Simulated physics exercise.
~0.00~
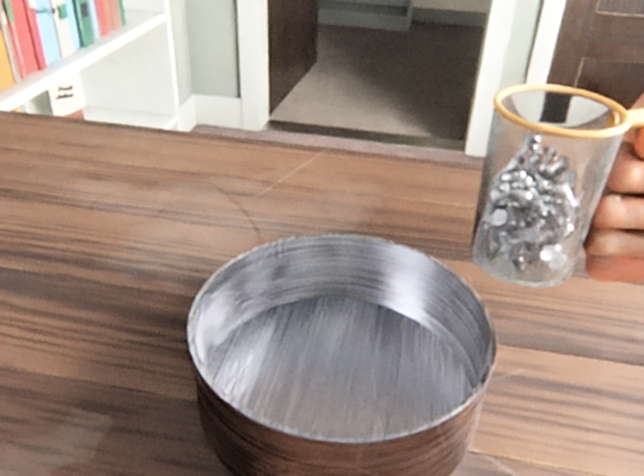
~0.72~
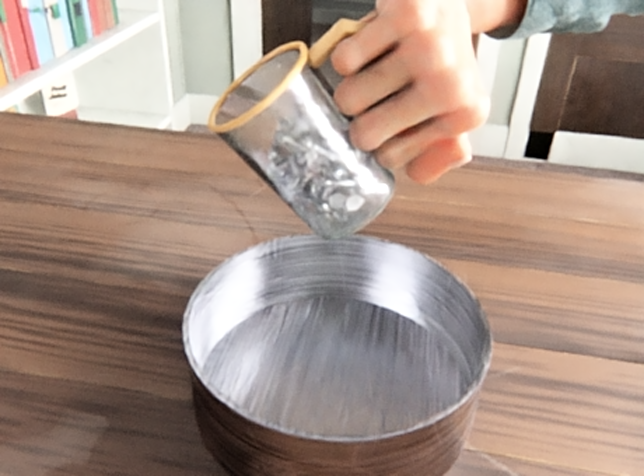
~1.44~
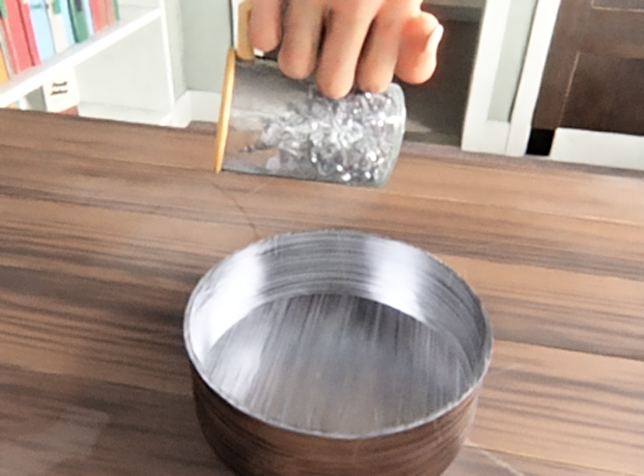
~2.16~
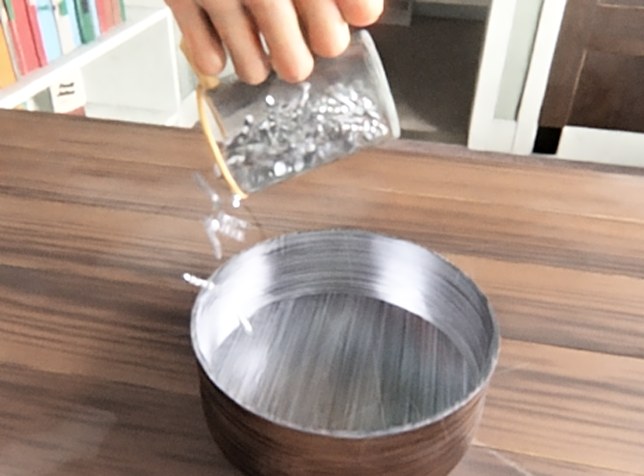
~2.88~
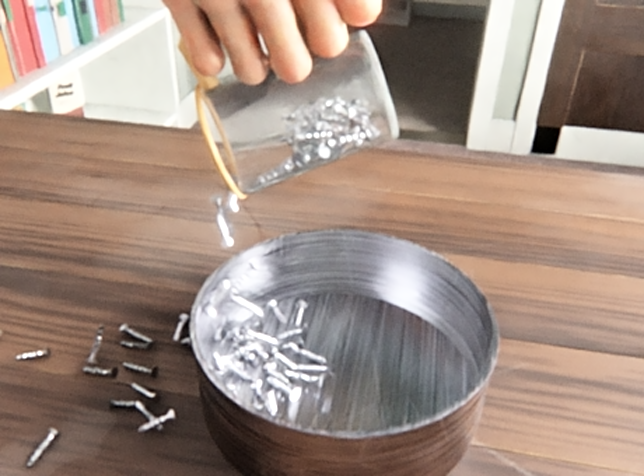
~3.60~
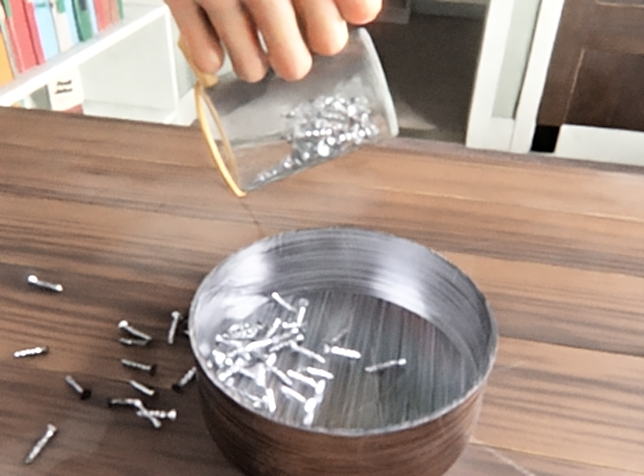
The footage shows a hand bringing a clear cup of small metal screws leftward over a round metal pan on a wooden table and tipping it; screws spill into the pan and onto the table to its left, while some remain in the tilted cup.
